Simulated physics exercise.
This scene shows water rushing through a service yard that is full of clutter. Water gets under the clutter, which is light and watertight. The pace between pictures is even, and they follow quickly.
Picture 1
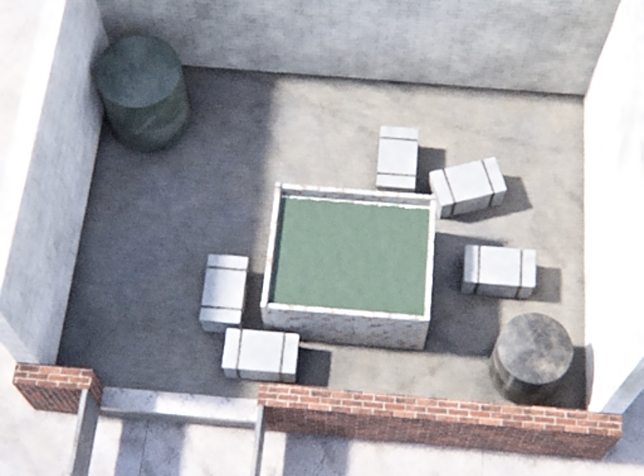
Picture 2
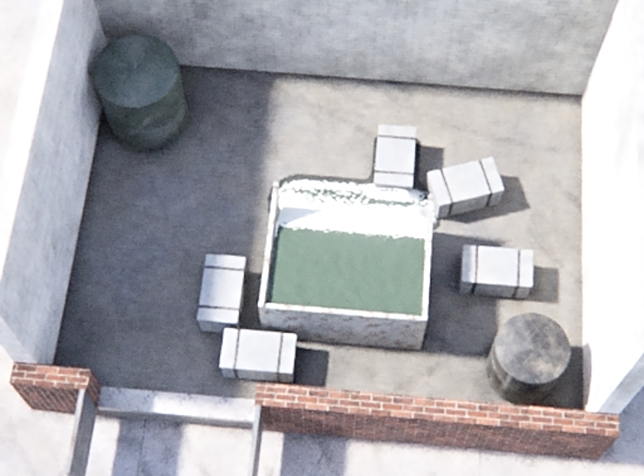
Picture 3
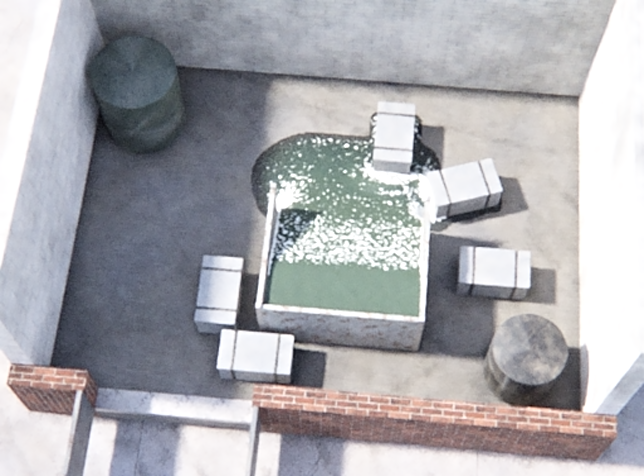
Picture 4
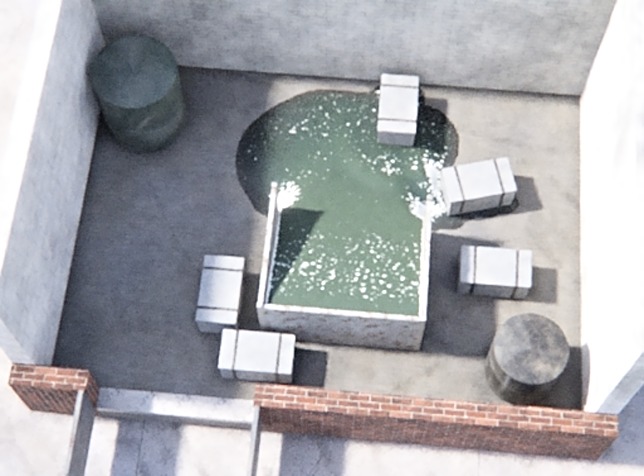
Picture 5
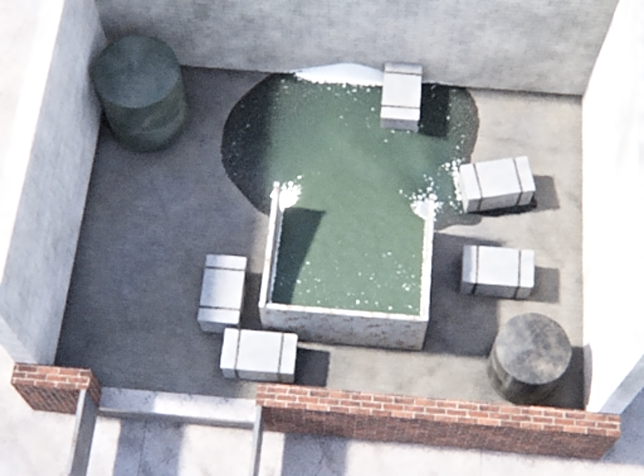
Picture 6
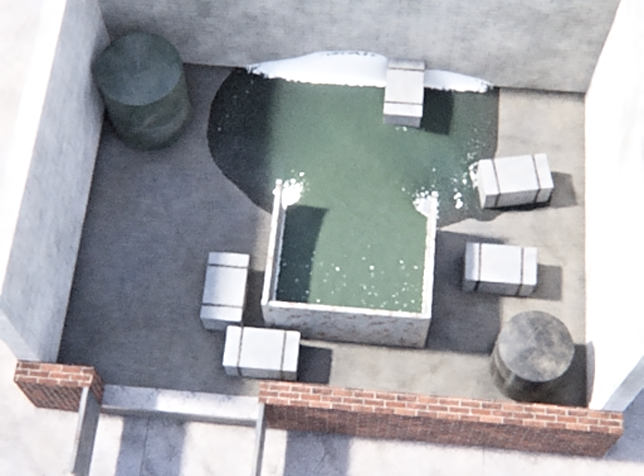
Green water pours from the back of a walled tank, pushing two pale trunks across the yard.
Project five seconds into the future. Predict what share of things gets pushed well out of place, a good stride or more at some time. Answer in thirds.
One to two thirds.
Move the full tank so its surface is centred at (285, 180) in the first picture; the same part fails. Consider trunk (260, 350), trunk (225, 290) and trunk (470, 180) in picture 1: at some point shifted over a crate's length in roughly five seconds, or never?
Well, the first one didn't get far, the second didn't get far, and the third got driven a long way.
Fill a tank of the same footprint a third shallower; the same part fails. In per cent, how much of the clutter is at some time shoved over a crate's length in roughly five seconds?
Something like 60 % of the loose things.
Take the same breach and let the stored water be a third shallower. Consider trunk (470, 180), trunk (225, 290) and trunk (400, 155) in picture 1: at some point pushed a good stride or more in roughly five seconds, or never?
As asked: Went the distance, fell short, went the distance.
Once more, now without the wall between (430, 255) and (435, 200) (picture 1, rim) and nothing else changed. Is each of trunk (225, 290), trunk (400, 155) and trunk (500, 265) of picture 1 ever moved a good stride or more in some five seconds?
Falls short, travels that far, travels that far.
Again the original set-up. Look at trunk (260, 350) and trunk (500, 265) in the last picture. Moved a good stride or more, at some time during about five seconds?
The first one stopped shy and the second one covered that distance.
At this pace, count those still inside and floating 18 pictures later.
It comes to 1.
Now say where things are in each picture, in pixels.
The first picture shows a trunk at (398, 156), on the bottom; a trunk at (468, 181), on the bottom; 0 of 5 have shifted.
The second picture shows a trunk at (395, 155) rests on the ground; a trunk at (466, 181) rests on the ground; 0 of 5 have shifted.
The third picture shows a trunk at (395, 132) rests on the ground, a stride from its start; a trunk at (465, 182) rests on the ground; 1 of 5 have shifted.
The fourth picture shows a trunk at (399, 103), on the bottom, a stride from its start; a trunk at (479, 179), on the bottom, close to its start; 2 of 5 have shifted.
The fifth picture shows a trunk at (402, 90) rests on the ground, a stride from its start; a trunk at (498, 177) rests on the ground, a stride from its start; 2 of 5 have shifted.
The sixth picture shows a trunk at (405, 86) floats, a stride from its start; a trunk at (516, 174), on the bottom, a stride from its start; 2 of 5 have shifted.
A moment on, 2 of 5 are well off their spots; 1 afloat.
Next, 2 of 5 are well off their spots; 1 afloat.
Later, 3 of 5 are well off their spots; 1 afloat.
In the end, 3 of 5 are well off their spots, and 3 have been at some point; 3 afloat.
